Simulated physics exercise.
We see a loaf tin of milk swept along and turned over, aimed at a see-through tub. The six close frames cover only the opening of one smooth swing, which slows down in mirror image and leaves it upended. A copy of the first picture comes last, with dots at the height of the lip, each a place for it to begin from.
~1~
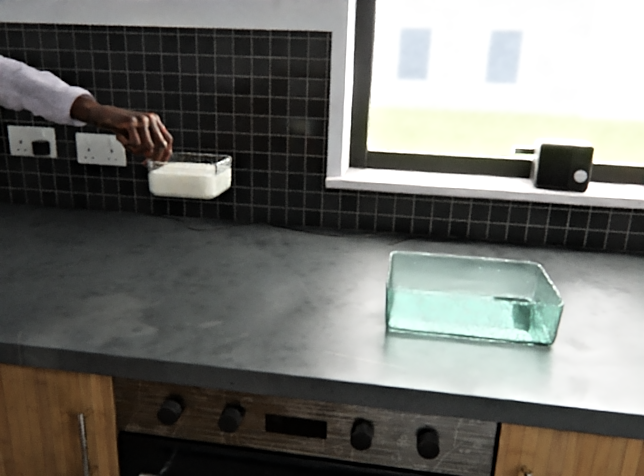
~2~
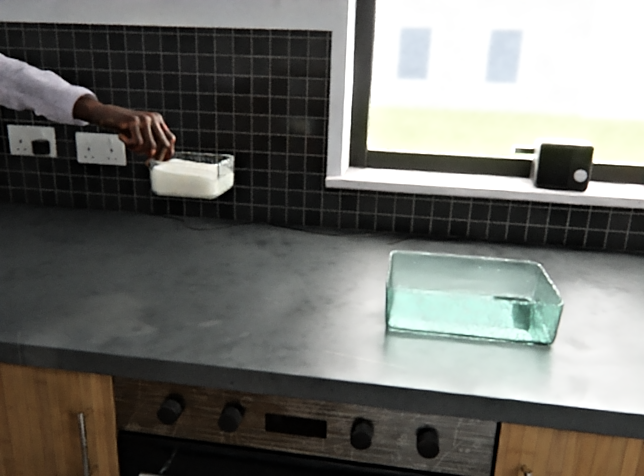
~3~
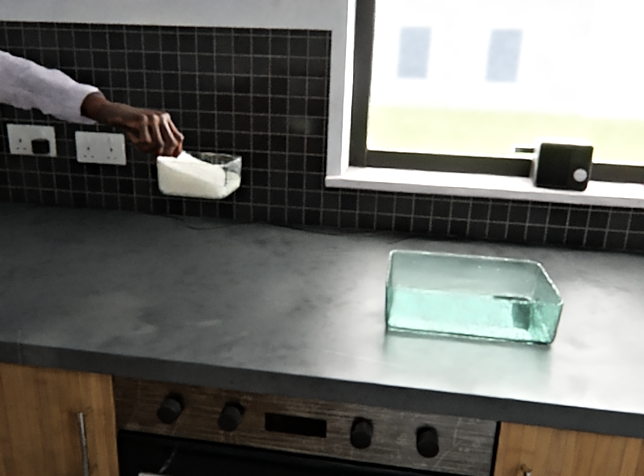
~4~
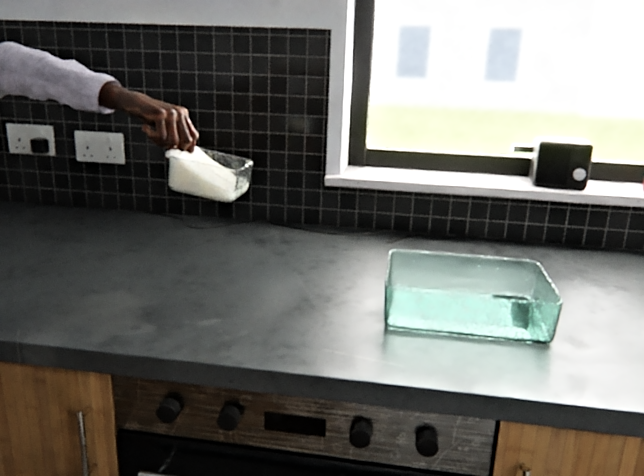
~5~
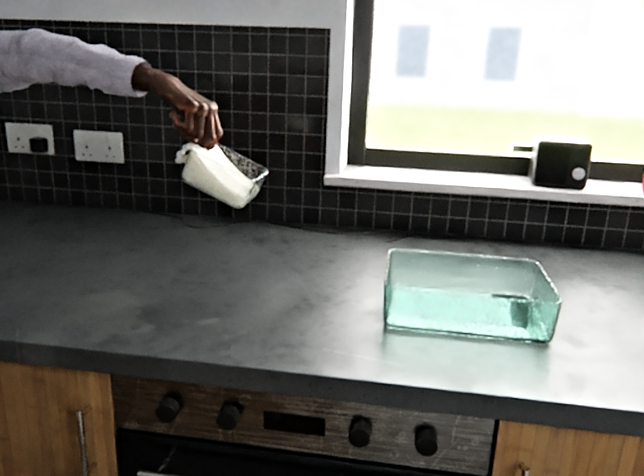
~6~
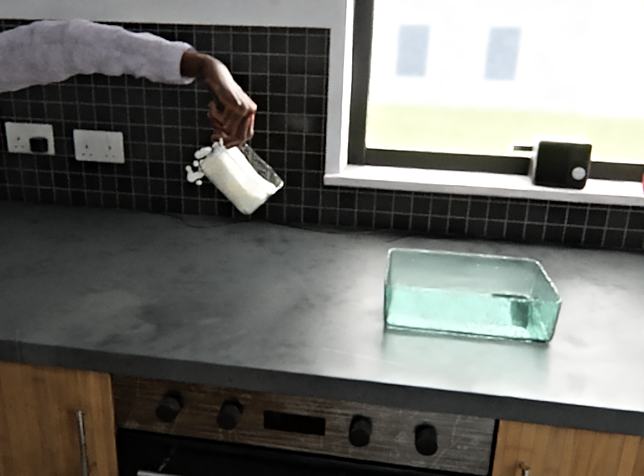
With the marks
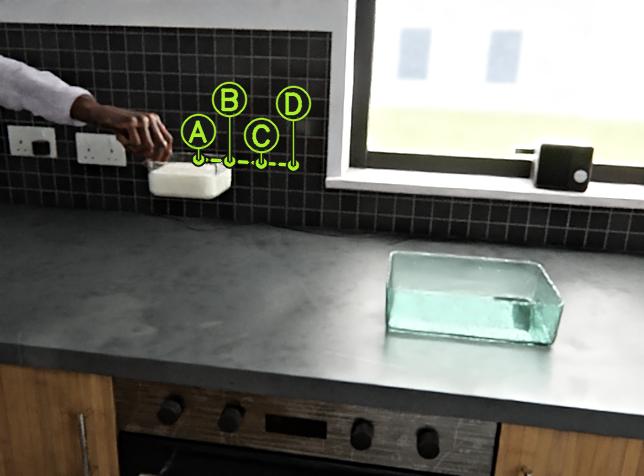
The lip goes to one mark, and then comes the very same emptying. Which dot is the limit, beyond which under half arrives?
Dot C.
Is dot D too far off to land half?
No.
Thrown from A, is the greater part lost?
Yes, it does.
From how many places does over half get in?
Two.
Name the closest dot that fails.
Dot B.
On the marked copy, A at (198, 159); B at (229, 161); C at (261, 163); D at (293, 165).
If A is chosen, about 0 % lands in the tub, 97 % falls short and 3 % goes beside or beyond.
If B is chosen, about 19 % lands in the tub, 76 % falls short and 6 % goes beside or beyond.
If C is chosen, about 64 % lands in the tub, 25 % falls short and 11 % goes beside or beyond.
If D is chosen, about 77 % lands in the tub, 7 % falls short and 16 % goes beside or beyond.
